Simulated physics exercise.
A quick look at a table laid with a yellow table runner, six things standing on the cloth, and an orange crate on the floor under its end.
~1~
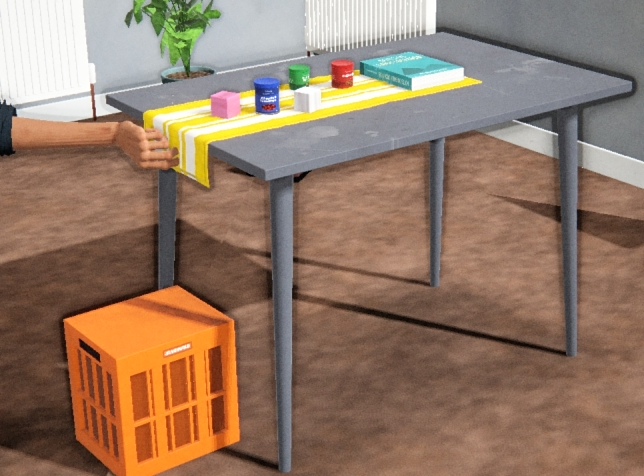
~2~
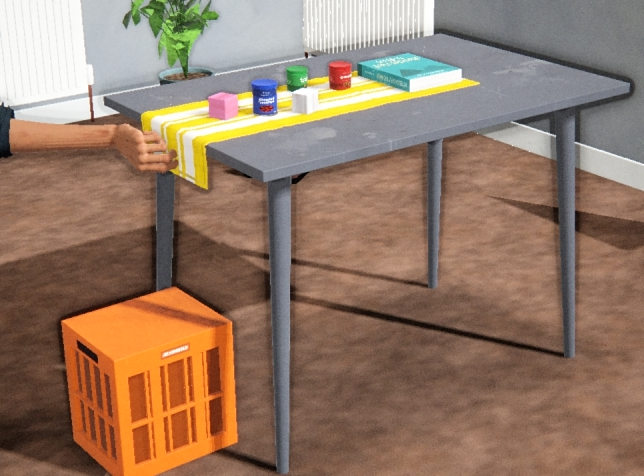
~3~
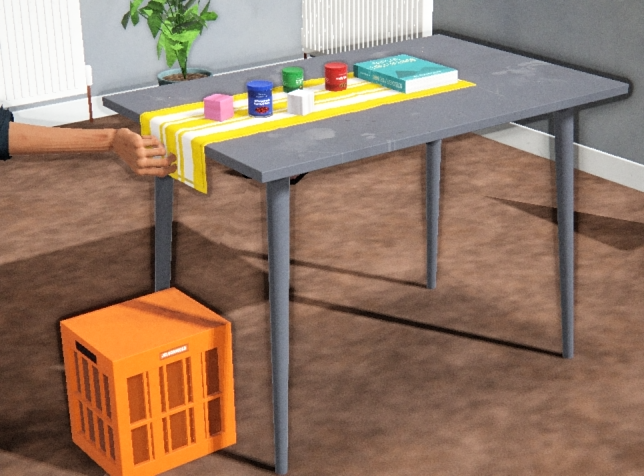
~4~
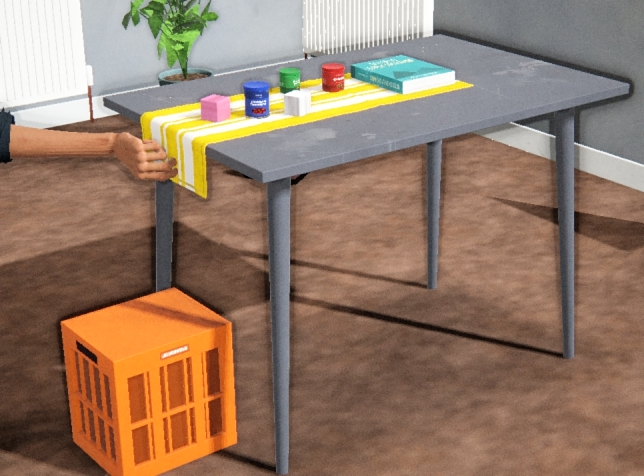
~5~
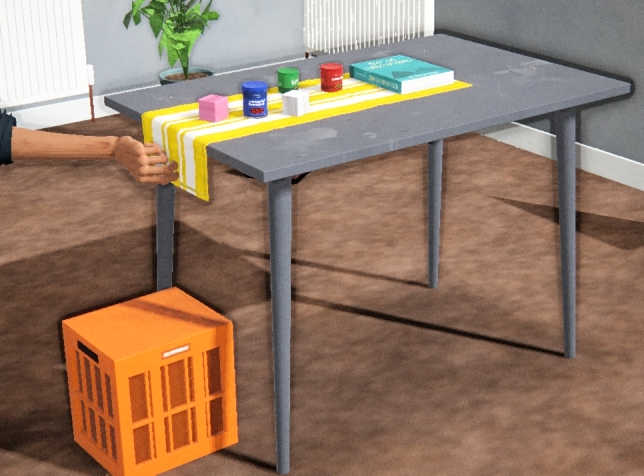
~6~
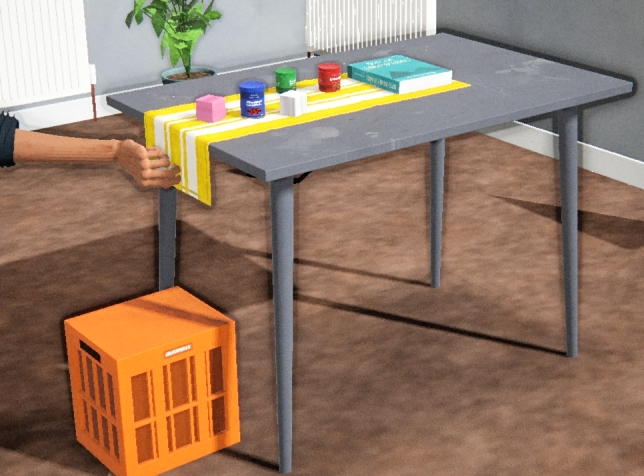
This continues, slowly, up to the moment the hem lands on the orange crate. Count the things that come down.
The count of fallen things is three.
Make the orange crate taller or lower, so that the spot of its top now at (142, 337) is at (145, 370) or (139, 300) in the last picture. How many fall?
Then 4 and 2.
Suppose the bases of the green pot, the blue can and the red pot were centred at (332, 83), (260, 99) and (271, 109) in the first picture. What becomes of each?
The green pot does not fall, the blue can comes down, the red pot tumbles off.
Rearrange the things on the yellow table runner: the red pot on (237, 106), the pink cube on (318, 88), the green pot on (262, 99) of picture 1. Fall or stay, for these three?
The red pot drops off; the pink cube does not fall; the green pot drops off.
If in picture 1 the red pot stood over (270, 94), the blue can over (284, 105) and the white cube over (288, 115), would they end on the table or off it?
The red pot is carried off; the blue can drops off; the white cube drops off.
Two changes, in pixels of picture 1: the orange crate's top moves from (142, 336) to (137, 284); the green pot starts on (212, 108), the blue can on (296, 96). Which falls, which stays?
The green pot goes over; the blue can does not fall.
Soon after, hem near (180, 265); pink cube and blue can gone.
Then, hem on the crate; pink cube, blue can and white cube gone.
At rest, hem on the crate; pink cube, blue can and white cube gone. It carries off three.
